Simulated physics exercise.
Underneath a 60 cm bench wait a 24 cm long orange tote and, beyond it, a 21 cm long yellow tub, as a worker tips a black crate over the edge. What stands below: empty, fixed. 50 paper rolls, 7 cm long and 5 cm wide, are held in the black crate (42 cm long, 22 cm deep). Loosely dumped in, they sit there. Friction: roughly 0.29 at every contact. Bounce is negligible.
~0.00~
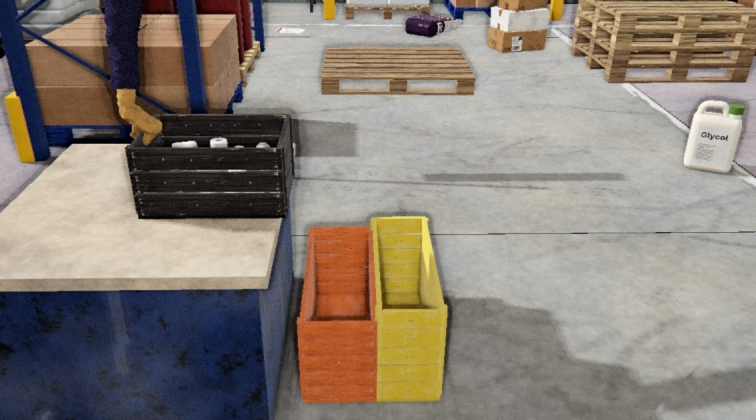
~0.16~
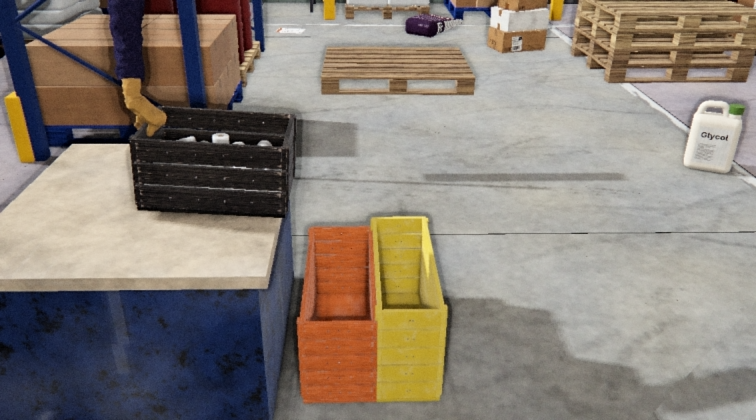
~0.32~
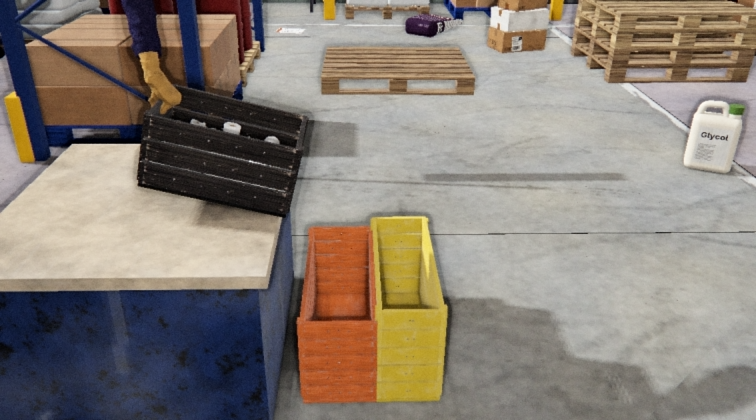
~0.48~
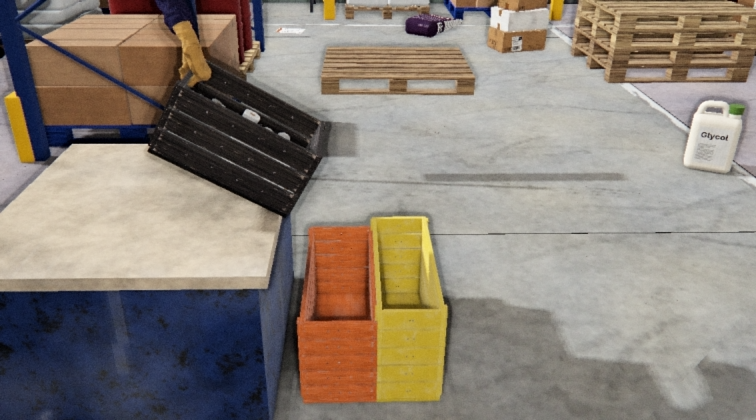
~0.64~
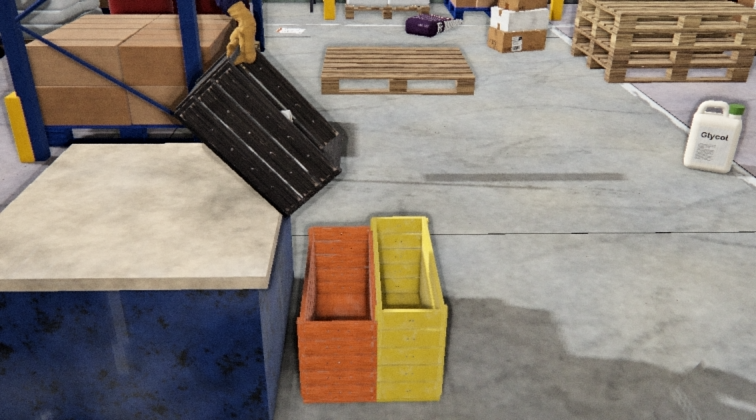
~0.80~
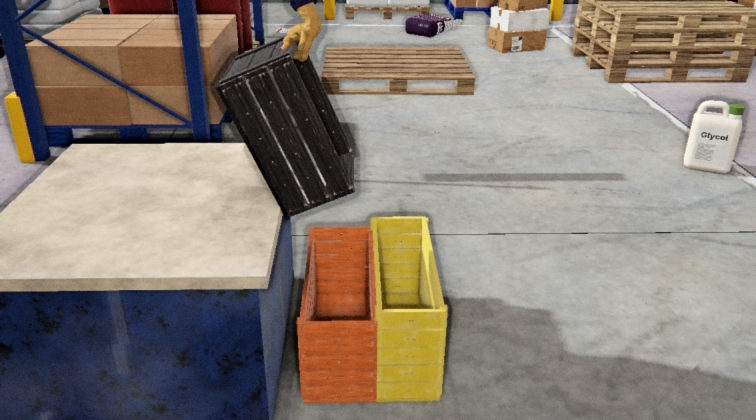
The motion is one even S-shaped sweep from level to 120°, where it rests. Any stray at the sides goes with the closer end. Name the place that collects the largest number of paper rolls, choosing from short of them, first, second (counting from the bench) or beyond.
I would say second collects the most.
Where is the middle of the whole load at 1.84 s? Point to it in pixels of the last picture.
Look around pixel (412, 330).
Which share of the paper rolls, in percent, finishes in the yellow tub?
Share of items: Approx. 80 %.
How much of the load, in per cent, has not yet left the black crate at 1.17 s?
Roughly 75 percent.
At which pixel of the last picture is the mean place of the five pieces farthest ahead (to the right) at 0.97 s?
Roughly at (348, 176).
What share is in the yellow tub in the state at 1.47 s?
Estimated fraction: Some 50 percent.
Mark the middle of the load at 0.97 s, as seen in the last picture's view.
(307, 155).
After 0.97 s, tilt 87°; 50 still in the black crate.
After 1.17 s, tilt 106°; 38 still in the black crate, 2 in the yellow tub and 10 in the air.
After 1.47 s, tilt 120°; 8 still in the black crate, 26 in the yellow tub, 3 on the ground beyond the yellow tub and 13 in the air.
Outcome (at 1.84 s), 41 in the yellow tub and 9 on the ground beyond the yellow tub.
